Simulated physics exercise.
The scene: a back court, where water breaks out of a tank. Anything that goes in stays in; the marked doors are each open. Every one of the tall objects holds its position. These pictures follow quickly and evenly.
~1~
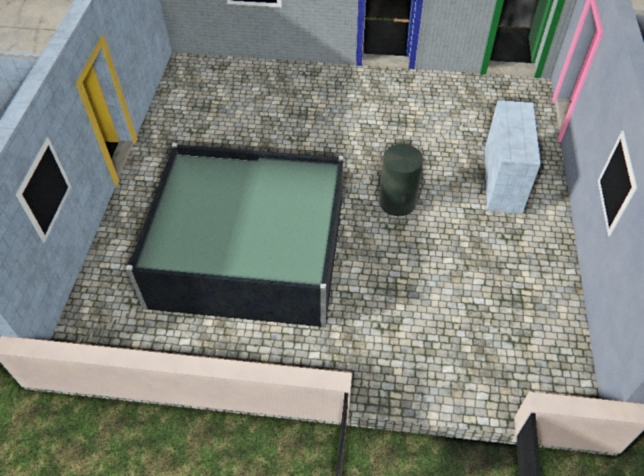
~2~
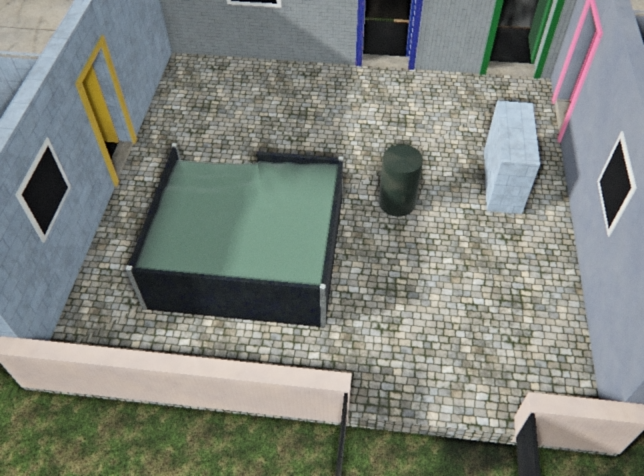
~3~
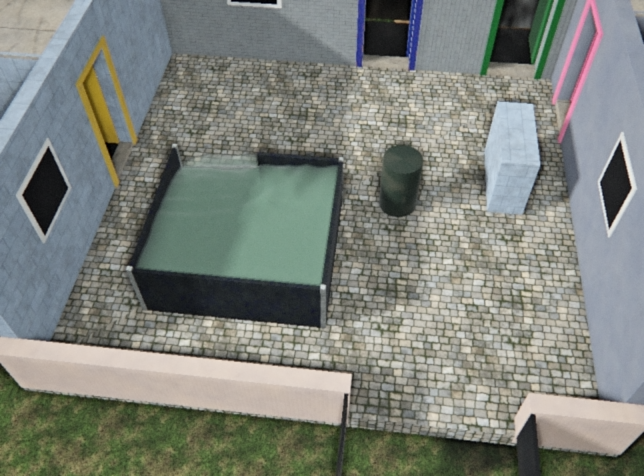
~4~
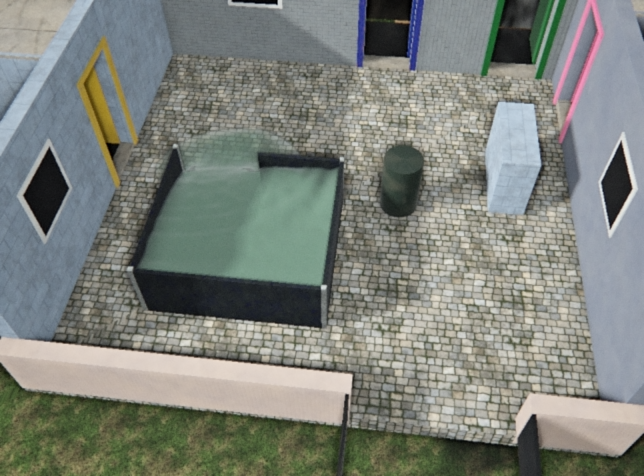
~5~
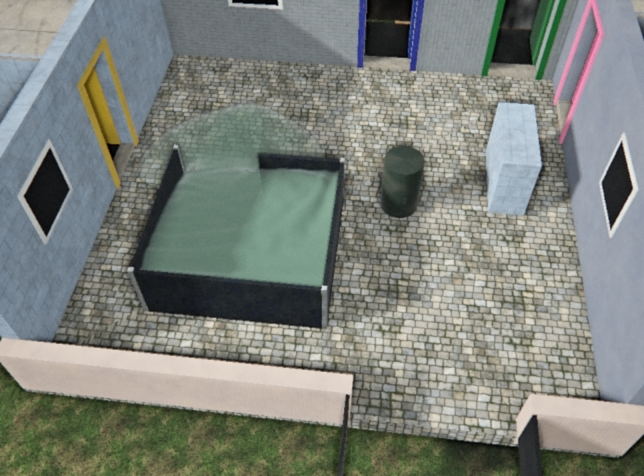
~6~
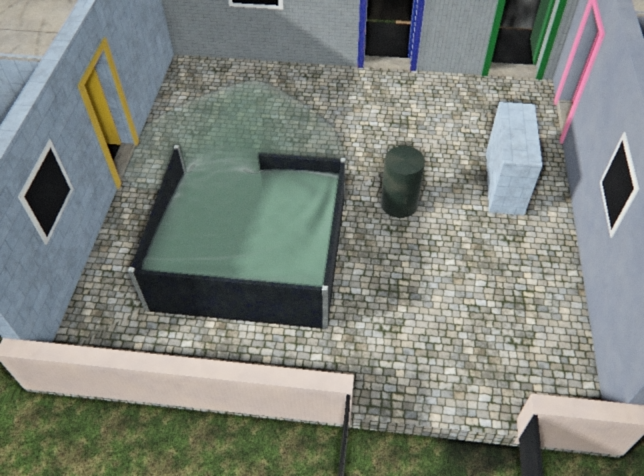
The clip shows a walled, paved court with a dark-sided open tank of greenish water, a dark green cylinder and a pale block; a gap opens in the tank's far side, and water pours out, fanning across the paving.
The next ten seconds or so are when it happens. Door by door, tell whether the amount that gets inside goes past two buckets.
In order: I expect the blue door to go over the limit. I expect the green door to go over the limit. I expect the pink door to go over the limit. I expect the yellow door to go over the limit.
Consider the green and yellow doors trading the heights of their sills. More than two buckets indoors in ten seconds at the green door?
Then green exceeds the limit.
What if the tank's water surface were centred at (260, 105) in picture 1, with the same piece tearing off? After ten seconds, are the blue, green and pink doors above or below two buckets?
The blue one is under, the green one takes more, the pink one goes over.
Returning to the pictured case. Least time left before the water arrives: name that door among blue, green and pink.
Go with the blue door.
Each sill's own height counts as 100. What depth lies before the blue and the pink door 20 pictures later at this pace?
Near 160 and 110 in a hundred.
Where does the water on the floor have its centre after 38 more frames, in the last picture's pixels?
Centre of mass: Roughly (317, 159).
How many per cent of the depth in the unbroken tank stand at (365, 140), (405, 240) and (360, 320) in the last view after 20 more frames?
Readings in order: Around 0, 0 and 0 %.
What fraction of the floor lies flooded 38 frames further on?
My estimate is near 80 per cent.
A moment on, water covers 30 % of the floor; the blue door not reached, the green door not reached, the pink door not reached, the yellow door under two buckets in.
Next, water covers 30 % of the floor; the blue door under two buckets in, the green door not reached, the pink door not reached, the yellow door under two buckets in.
Then, water covers 45 % of the floor; the blue door over two buckets in, the green door wet at the sill, nothing in, the pink door wet at the sill, nothing in, the yellow door over two buckets in.
Later, water covers 80 % of the floor; the blue door over two buckets in, the green door under two buckets in, the pink door far over two buckets in, the yellow door far over two buckets in.
In the end, water covers 100 % of the floor; the blue door over two buckets in, the green door far over two buckets in, the pink door far over two buckets in, the yellow door far over two buckets in.
